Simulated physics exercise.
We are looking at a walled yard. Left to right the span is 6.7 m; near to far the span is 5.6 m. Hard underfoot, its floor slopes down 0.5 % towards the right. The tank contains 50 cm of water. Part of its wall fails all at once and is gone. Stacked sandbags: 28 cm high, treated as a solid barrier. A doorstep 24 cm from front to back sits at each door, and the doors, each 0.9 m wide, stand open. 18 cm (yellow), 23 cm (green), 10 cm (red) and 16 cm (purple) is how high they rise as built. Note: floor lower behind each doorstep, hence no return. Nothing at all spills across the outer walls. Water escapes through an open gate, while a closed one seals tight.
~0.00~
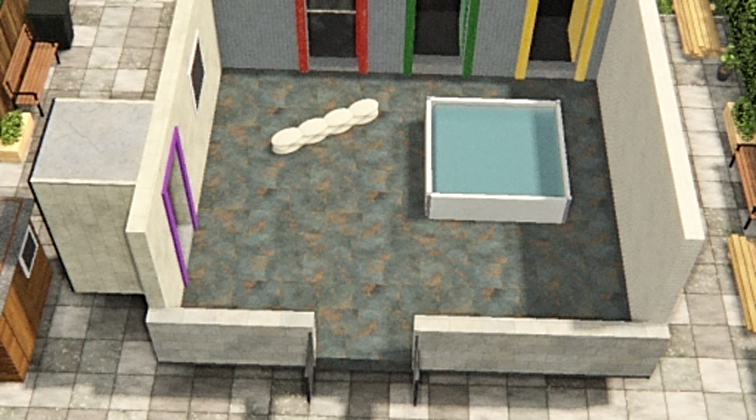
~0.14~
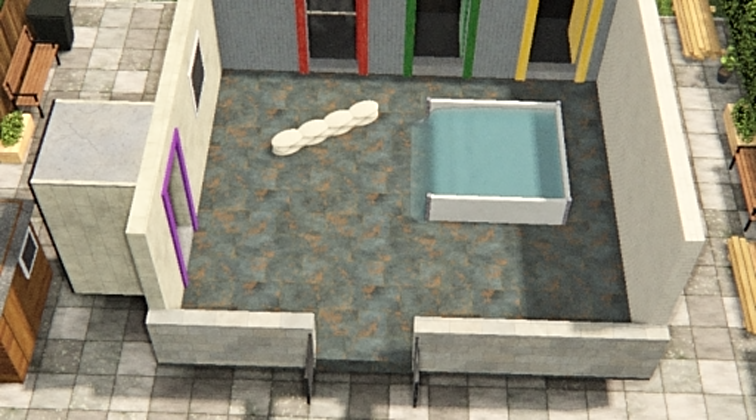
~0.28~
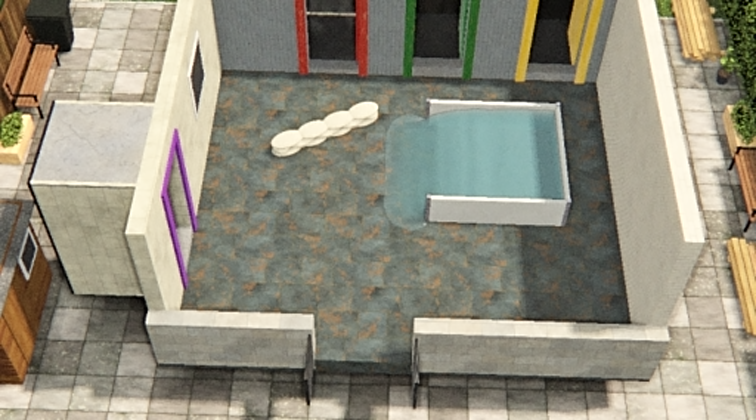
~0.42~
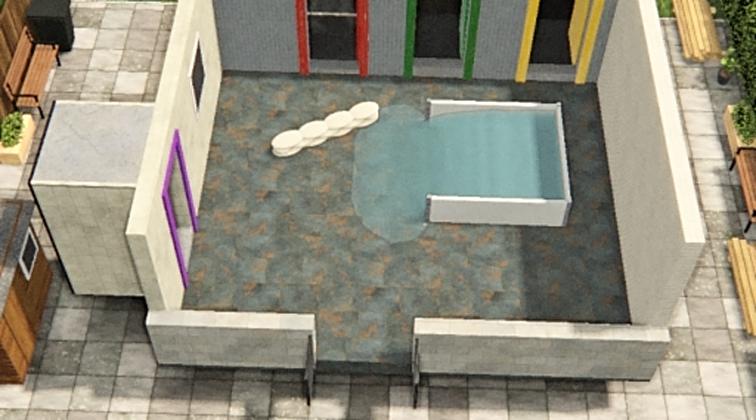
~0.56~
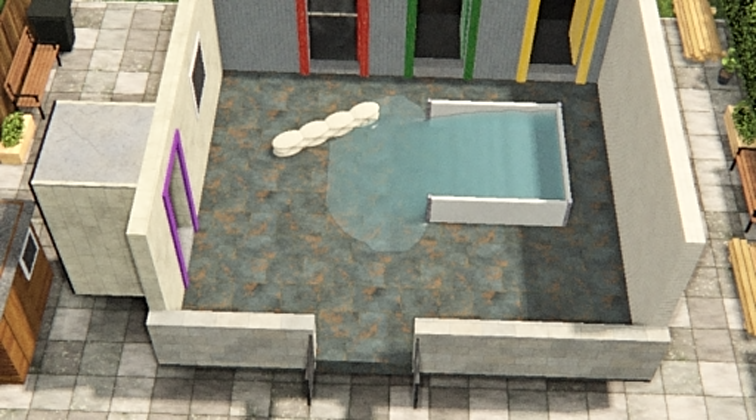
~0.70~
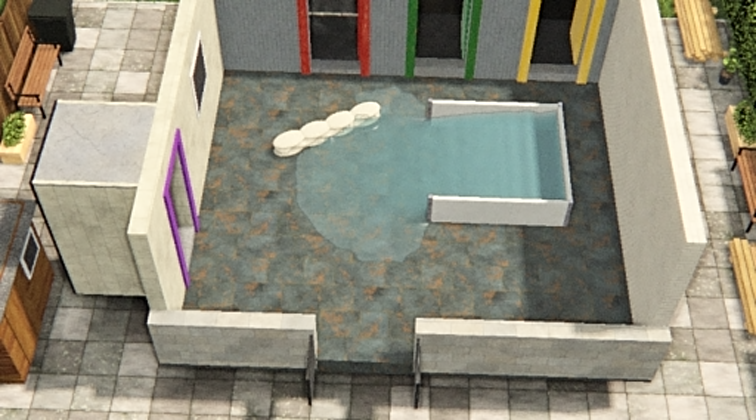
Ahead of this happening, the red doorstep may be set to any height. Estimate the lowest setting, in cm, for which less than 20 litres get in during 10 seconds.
Around 6 cm.
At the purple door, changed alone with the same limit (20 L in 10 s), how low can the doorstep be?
Purple door, minimum about 17 cm.
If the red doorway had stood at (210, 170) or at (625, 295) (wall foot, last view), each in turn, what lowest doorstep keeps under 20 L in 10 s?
Roughly 17 cm, then roughly 7.5 cm.
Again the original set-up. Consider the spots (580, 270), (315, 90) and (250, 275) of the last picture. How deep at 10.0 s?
Roughly 6, 6 and 4 centimetres.
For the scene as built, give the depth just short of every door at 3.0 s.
Depth (cm): Yellow 0 / green 4 / red 7 / purple 23.
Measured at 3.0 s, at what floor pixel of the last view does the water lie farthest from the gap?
The farthest wet point is roughly at (178, 340) in the last view.
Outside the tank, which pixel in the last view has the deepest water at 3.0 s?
Around pixel (178, 340).
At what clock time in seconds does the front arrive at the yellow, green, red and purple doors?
Reading them off: Yellow 4.0 s, then green 2.2 s, then red 1.2 s, then purple 1.8 s.
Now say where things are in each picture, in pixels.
The first picture shows the tank at (496, 150) is whole and still, 50 cm deep; the red door at (332, 29) is dry.
In the second picture, the gap is at (430, 164), the front 0.2 m out at (417, 216); the back of the tank holds 50 cm.
In the third picture, the gap is at (429, 166), the front 0.6 m out at (390, 213); the back of the tank holds 50 cm.
In the fourth picture, water pours out at (430, 166) and has run 1.2 m, to (357, 203); about 8 cm deep outside, 50 cm at the back.
In the fifth picture, the front is at (332, 203), 1.6 m from the gap at (430, 167); 3.8 m2 of floor is wet, 50 cm left at the back.
In the sixth picture, the front is at (301, 184), 2.1 m from the gap at (431, 167); 5.0 m2 of floor is wet, 49 cm left at the back; 0.8 m in a straight line remain to the red door at (334, 31).
After 1.4 s water covers 30 % of the floor, deepest (27 cm) near (352, 134); 3 cm at the red door, 0 litres in over its 10 cm doorstep.
After 3.0 s water covers 50 % of the floor, deepest (40 cm) near (178, 340); 7 cm at the red door, 0 litres in over its 10 cm doorstep.
After 10.0 s water covers 95 % of the floor, deepest (12 cm) near (598, 90); 5 cm at the red door, 1 litre in over its 10 cm doorstep.
At the red door as built, the water arrived by 1.2 s and peaked near 10 cm at 6.2 s.
With a doorstep of 5 cm, 35 litres would have come in within the 10 s; with 7 cm, 11 litres. So under 20 litres takes about 6 cm.
